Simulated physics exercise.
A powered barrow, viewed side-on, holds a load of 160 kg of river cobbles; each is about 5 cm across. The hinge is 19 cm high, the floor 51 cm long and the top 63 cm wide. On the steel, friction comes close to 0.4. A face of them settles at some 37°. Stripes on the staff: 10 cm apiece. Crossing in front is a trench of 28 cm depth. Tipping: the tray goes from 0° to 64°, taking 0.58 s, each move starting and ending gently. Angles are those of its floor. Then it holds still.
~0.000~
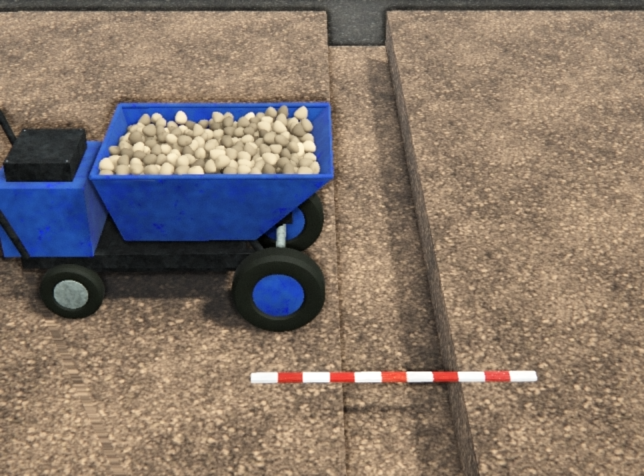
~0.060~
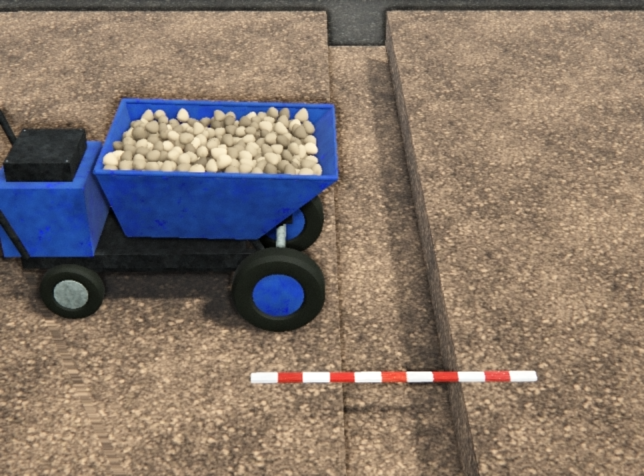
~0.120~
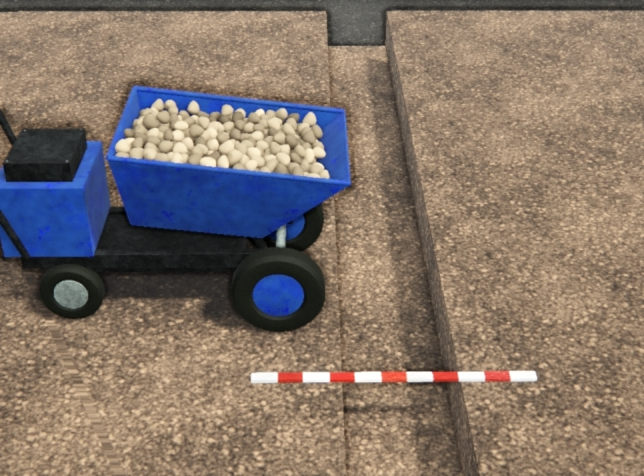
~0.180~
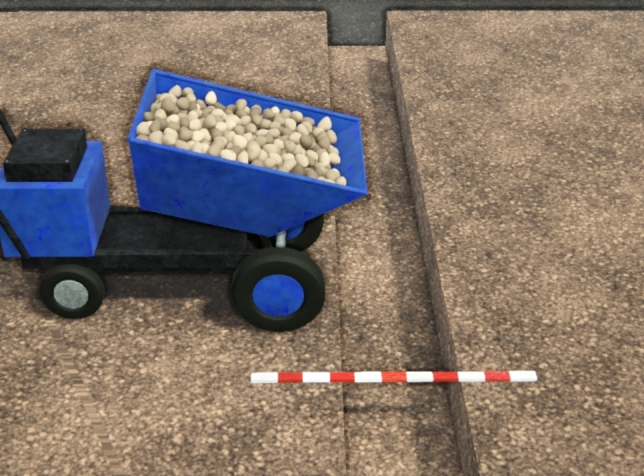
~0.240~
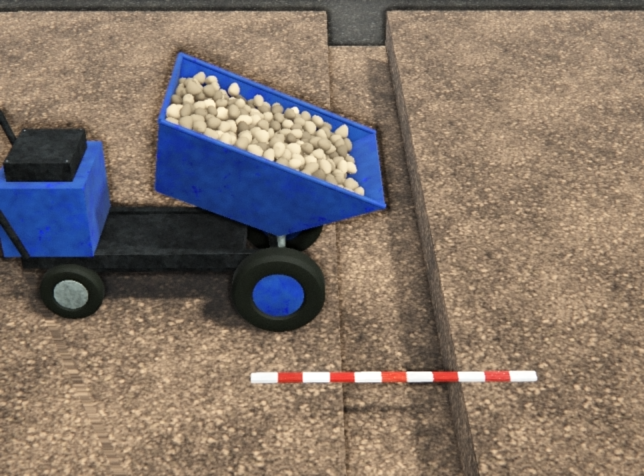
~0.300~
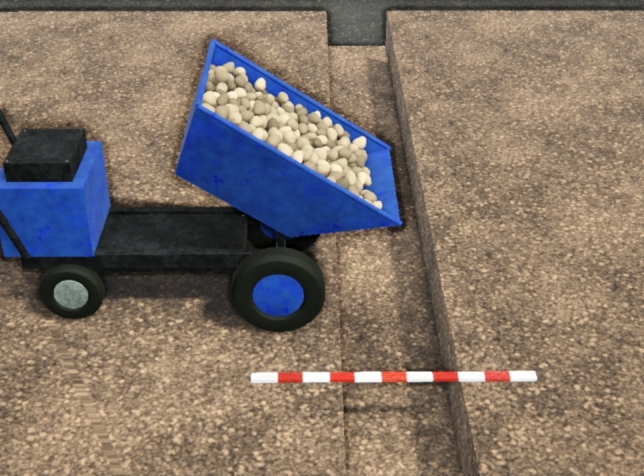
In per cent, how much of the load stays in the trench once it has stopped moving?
I would say about 29 per cent.
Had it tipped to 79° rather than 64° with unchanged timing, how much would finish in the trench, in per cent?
Close to 25 per cent then.
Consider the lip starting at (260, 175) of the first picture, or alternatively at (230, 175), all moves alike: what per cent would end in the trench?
Result: Close to 80 then close to 95 per cent.
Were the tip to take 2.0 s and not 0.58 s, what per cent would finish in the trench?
In that case, around 45%.
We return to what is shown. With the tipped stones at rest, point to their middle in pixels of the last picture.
The middle should be near (497, 284).
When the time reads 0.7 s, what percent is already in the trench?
About 5%.
After 0.4 s the floor is at 53°; 100 % in the tray; the foremost stones are at (402, 218).
After 0.7 s the floor is at 64°; 77 % in the tray, 5 % in the trench, 18 % past the trench; the foremost stones are at (500, 288).
After 1.0 s the floor is at 64°; 24 % in the tray, 7 % in the trench, 69 % past the trench; the foremost stones are past the picture's edge.
After 3.0 s the floor is at 64°; 0 % in the tray, 29 % in the trench, 71 % past the trench; the foremost stones are past the picture's edge.
